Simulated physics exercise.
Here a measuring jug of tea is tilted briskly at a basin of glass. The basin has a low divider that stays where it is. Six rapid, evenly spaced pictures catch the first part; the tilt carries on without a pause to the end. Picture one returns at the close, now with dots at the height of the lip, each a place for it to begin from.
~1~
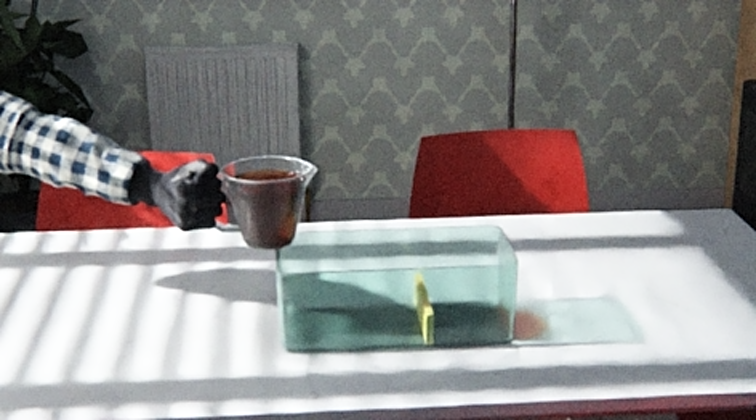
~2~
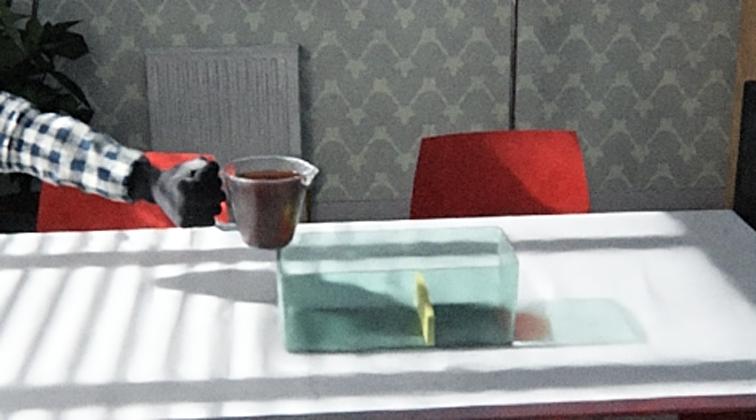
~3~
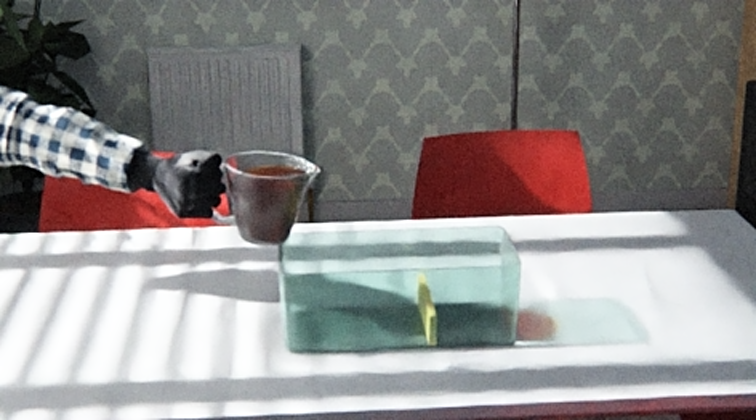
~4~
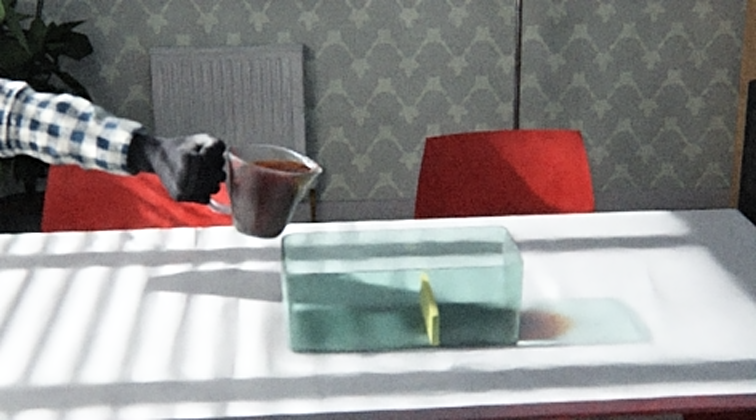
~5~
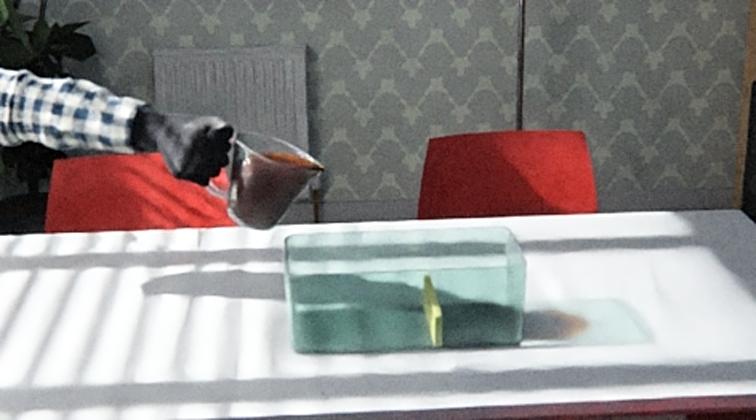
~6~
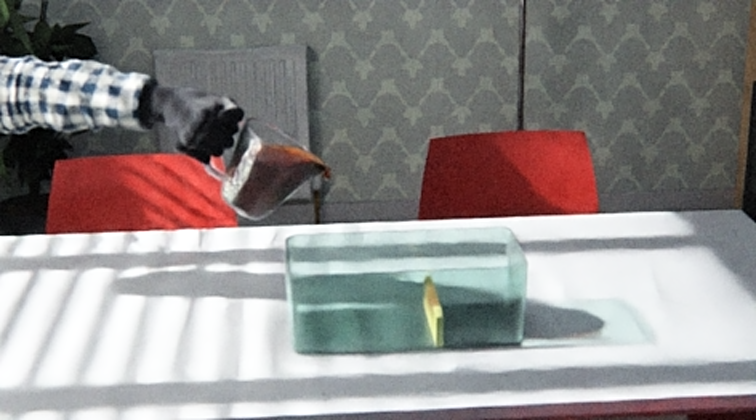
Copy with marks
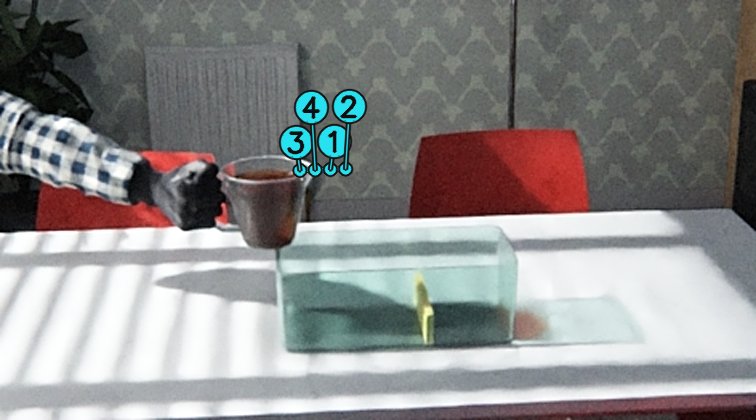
Gloved hand in a checked sleeve tilting a measuring jug of tea rightward above a glass basin until tea crosses the lip.
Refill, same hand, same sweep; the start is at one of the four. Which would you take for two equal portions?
Dot 2.
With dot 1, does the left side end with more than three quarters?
Yes.
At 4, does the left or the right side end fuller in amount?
The left side.
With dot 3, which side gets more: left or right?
The left side.
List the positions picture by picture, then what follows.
The first frame shows upright, lip at (316, 169); basin from (281, 350) to (513, 340); top of the wall at (424, 293); nothing has left yet.
The second frame shows upright, lip at (317, 170); nothing has left yet.
The third frame shows tipped about 6°, lip at (319, 170); nothing has left yet.
The fourth frame shows tipped about 14°, lip at (321, 170); nothing has left yet.
The fifth frame shows tipped about 23°, lip at (324, 171); nothing has left yet.
The sixth frame shows tipped about 35°, lip at (324, 171); tea is over the lip, down to (327, 176).
In cyan, 1 at (330, 169); 2 at (345, 169); 3 at (299, 170); 4 at (315, 169).
If 1 is chosen, about 90 % ends left of the wall and 6 % right of it; 4 % is lost outside.
If 2 is chosen, about 54 % ends left of the wall and 43 % right of it.
If 3 is chosen, about 87 % ends left of the wall and 7 % right of it; 6 % is lost outside.
If 4 is chosen, about 91 % ends left of the wall and 5 % right of it; 4 % is lost outside.
